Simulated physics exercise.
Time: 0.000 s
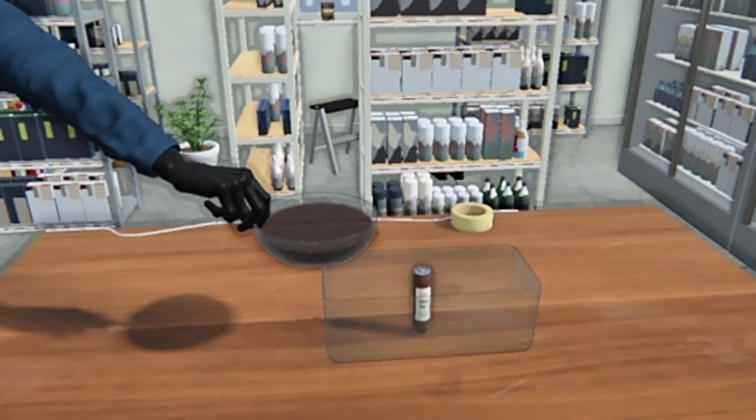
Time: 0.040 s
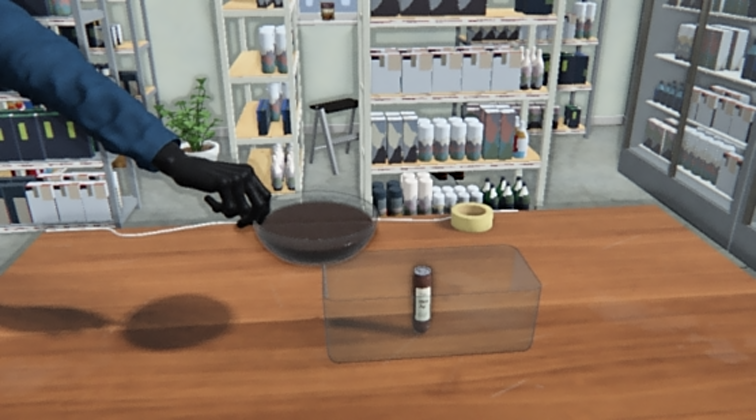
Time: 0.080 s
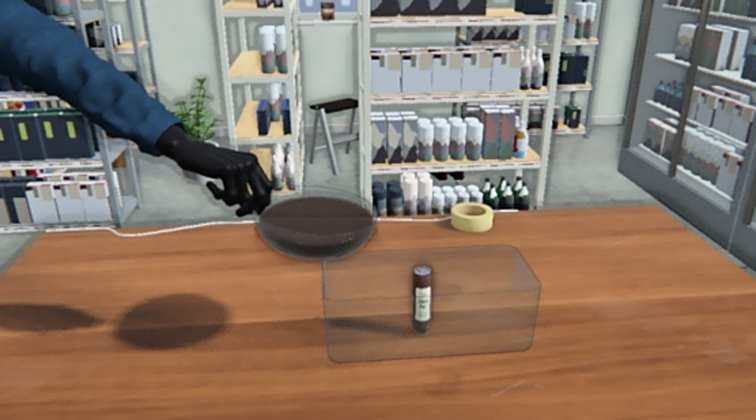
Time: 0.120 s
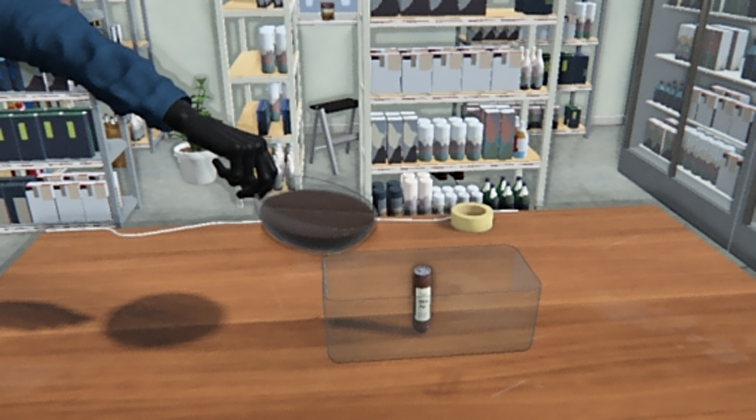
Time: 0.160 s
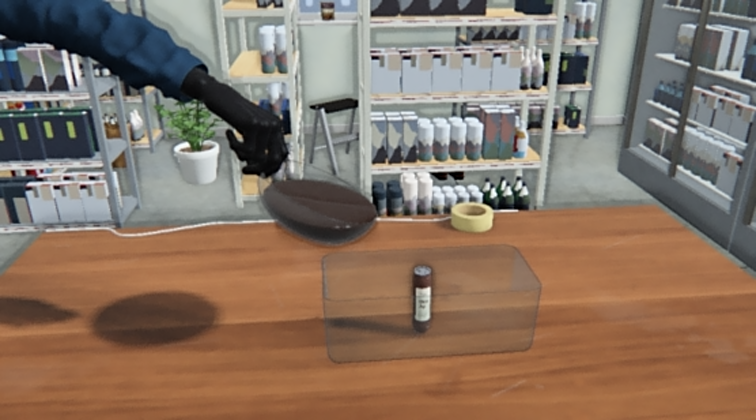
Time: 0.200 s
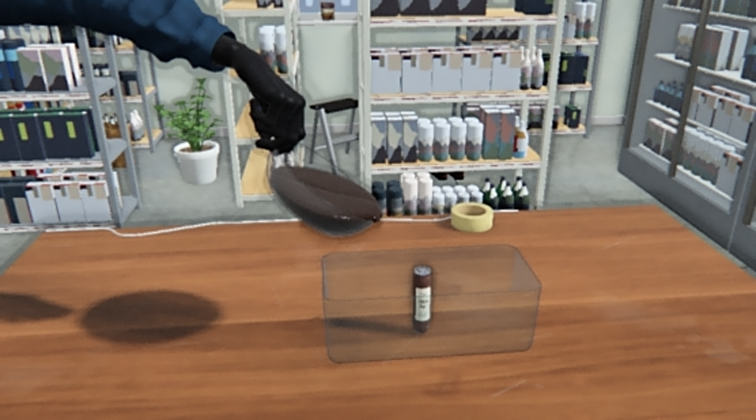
Black-gloved hand tilting a clear bowl of dark liquid rightwards above a wooden table, beside a transparent basin and small labelled container.
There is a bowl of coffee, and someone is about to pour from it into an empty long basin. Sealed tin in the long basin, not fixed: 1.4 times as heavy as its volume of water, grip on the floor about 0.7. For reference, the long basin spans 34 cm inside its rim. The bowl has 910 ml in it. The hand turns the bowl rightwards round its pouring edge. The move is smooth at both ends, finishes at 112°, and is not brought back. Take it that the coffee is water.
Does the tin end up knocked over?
It is not overturned.
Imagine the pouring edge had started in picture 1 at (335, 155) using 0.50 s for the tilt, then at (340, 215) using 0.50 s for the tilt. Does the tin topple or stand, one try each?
Run one: It does not tip. Run two: It tumbles.
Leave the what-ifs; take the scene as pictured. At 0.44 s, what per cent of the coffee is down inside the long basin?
About 14%.
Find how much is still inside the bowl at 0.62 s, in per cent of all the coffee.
0 per cent or so.
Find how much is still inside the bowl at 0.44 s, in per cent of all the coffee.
At that time about 12 in a hundred parts are still held.
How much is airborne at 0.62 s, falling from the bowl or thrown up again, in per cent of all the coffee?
Estimate: About 6 in a hundred.
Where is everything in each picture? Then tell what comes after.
The first picture shows tilt 0°; pouring edge (377, 213); surface from (259, 227) to (373, 221); the long basin's rim runs from (323, 277) to (528, 266); the tin's top is at (423, 274).
The second picture shows tilt 2°; pouring edge (377, 214); surface from (258, 224) to (373, 220).
The third picture shows tilt 7°; pouring edge (377, 214); surface from (258, 218) to (373, 217).
The fourth picture shows tilt 15°; pouring edge (377, 214); surface from (259, 207) to (374, 212).
The fifth picture shows tilt 26°; pouring edge (376, 214); surface from (262, 191) to (371, 206); 1 per cent is over the edge.
The sixth picture shows tilt 39°; pouring edge (376, 214); surface from (270, 172) to (361, 197); 5 per cent is over the edge.
Then, 0.44 s in, the tilt is 108° and 12 per cent is still to pour; the tin stands where it began.
Then, 0.62 s in, the tilt is 112° and 0 per cent is still to pour; the tin stands where it began.
Then, 0.80 s in, the tilt is 112° and 2 per cent is still to pour; the tin stands where it began.
Then, 1.00 s in, the tilt is 112° and 1 per cent is still to pour; the tin stands where it began.
Finally, the tin stands where it began.
